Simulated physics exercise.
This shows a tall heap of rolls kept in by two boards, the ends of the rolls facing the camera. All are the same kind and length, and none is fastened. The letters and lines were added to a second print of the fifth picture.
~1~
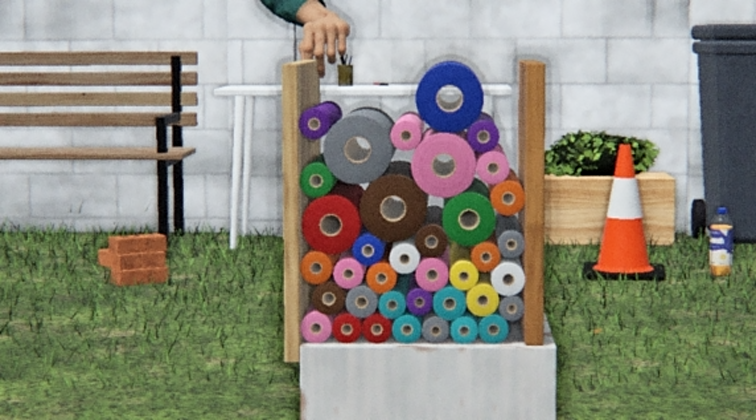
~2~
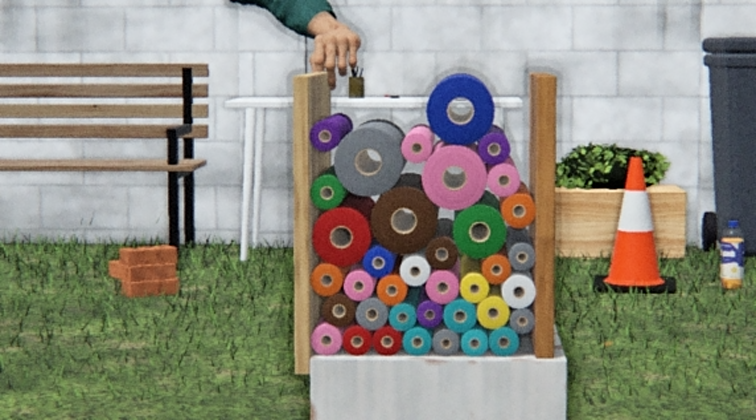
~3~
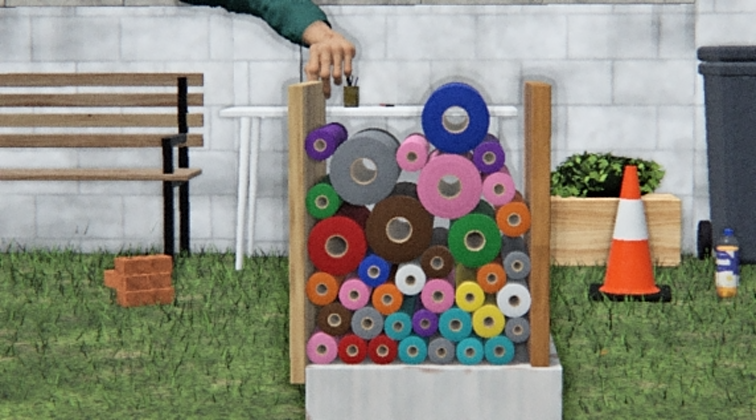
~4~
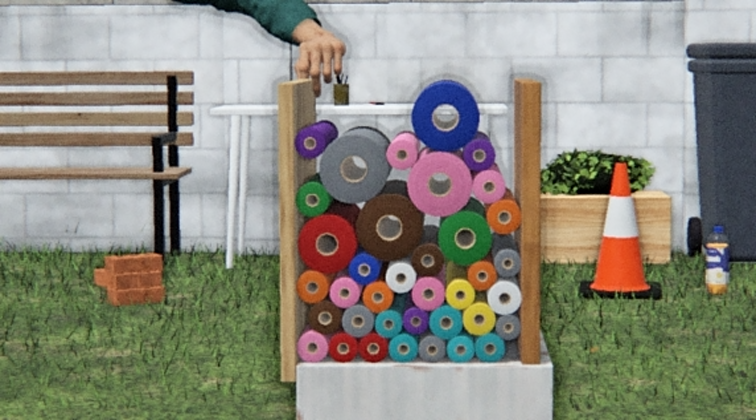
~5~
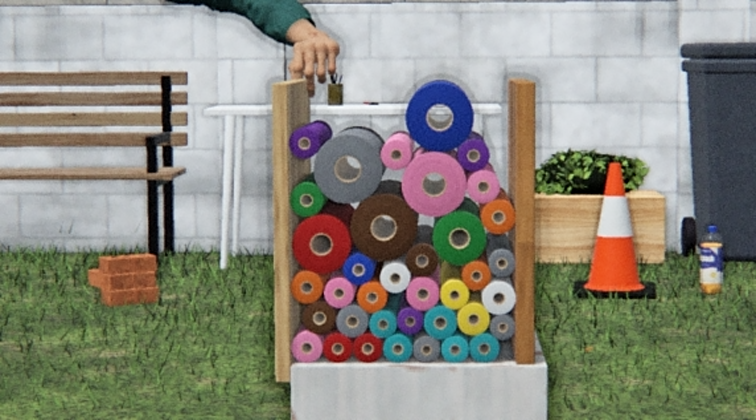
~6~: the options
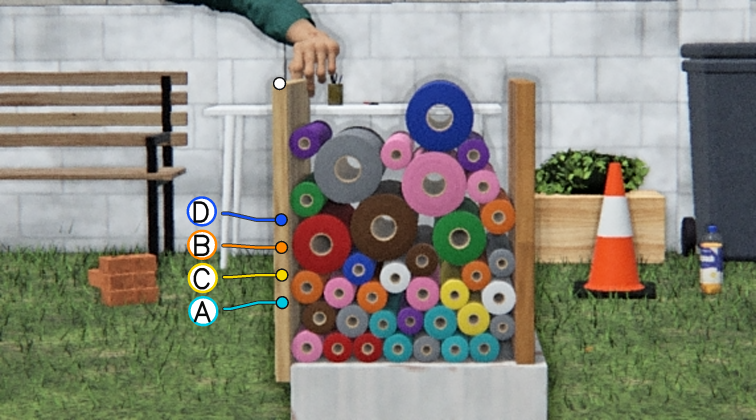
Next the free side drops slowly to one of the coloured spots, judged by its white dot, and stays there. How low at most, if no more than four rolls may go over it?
Down to A.
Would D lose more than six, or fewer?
At D, fewer than six.
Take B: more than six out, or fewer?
Fewer than six.
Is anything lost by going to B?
At B: Yes.
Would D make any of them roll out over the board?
Yes.
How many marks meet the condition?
The number is four.
On the copy, A at (282, 303); B at (282, 247); C at (282, 275); D at (281, 220); the white dot at (280, 83).
On A. First, top of the board (289, 171).
Then, top of the board (290, 269).
Finally, top of the board (290, 301), two out over the board.
By contrast, B two out over the board; C two out over the board; D one out over the board.
